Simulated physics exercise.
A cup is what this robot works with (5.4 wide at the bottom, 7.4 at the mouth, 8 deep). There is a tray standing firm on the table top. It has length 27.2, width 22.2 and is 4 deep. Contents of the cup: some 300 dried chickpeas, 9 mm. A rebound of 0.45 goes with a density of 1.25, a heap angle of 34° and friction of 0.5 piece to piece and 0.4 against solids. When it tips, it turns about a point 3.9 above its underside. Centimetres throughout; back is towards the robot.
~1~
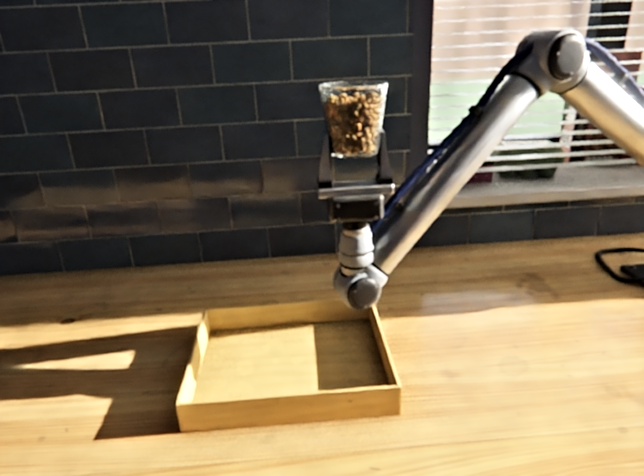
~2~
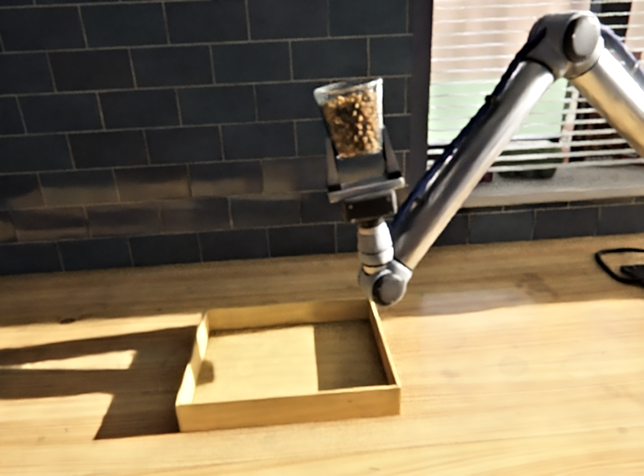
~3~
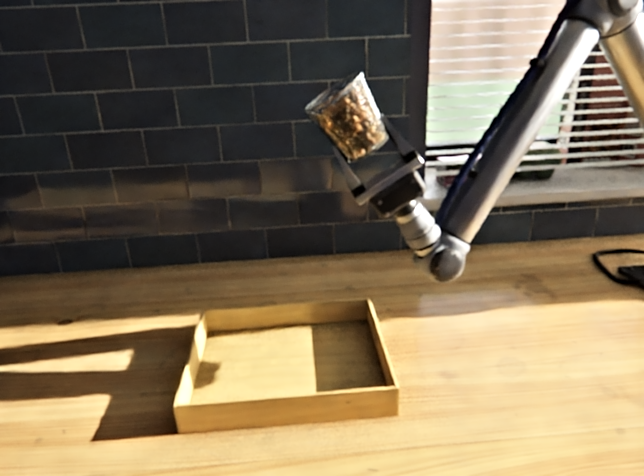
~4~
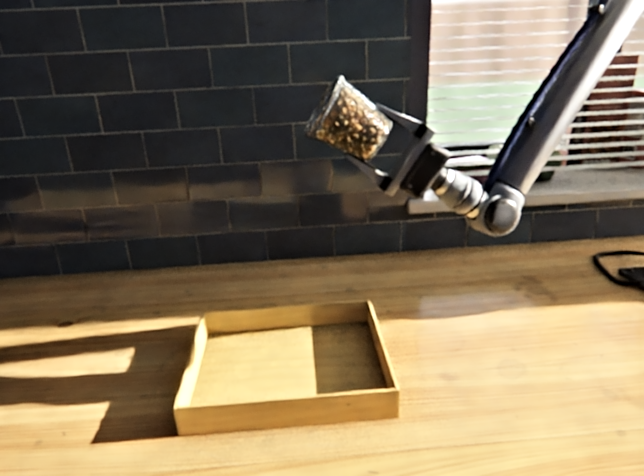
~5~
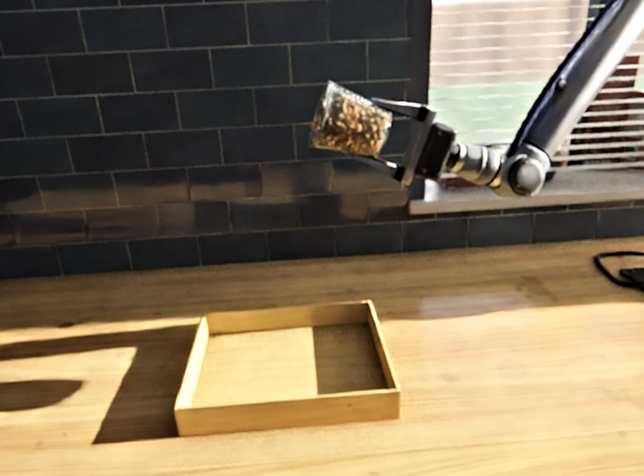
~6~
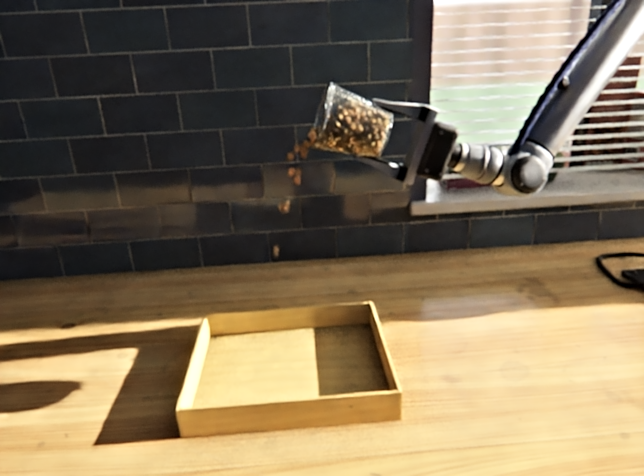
A robot arm tips a clear cup leftward above a tray, and some chickpeas fall out.
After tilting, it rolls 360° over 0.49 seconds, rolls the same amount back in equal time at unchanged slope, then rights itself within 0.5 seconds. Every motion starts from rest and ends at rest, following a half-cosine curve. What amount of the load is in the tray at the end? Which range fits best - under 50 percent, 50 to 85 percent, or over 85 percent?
The best fit is under 50 percent.
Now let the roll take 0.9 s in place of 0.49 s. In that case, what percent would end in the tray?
With that change you'd see near 40 per cent.
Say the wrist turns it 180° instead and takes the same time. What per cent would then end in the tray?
Then about 25 percent.
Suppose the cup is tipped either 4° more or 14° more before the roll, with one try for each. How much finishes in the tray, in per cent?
I'd expect some 35 per cent, then some 70 per cent.
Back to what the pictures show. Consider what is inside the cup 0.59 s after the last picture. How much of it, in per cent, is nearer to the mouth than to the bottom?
Something near 45 in a hundred.
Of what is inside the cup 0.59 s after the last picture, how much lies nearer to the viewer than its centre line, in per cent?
About 45 per cent.
Then, 0.59 s after the last picture, tipped 71°, highest piece 38 above the table; 249 in the cup, 38 in the tray, 1 on the table or floor, 11 in flight or on a rim.
Then, 1.18 s after the last picture, tipped 46°, highest piece 37 above the table; 220 in the cup, 72 in the tray, 2 on the table or floor, 5 in flight or on a rim.
Then, 1.68 s after the last picture, upright, highest piece 39 above the table; 220 in the cup, 77 in the tray, 2 on the table or floor.
Then, 2.38 s after the last picture, upright, highest piece 39 above the table; 220 in the cup, 77 in the tray, 2 on the table or floor.
Final count, 220 in the cup, 77 in the tray, 2 on the table or floor. That is 26 % in the tray.
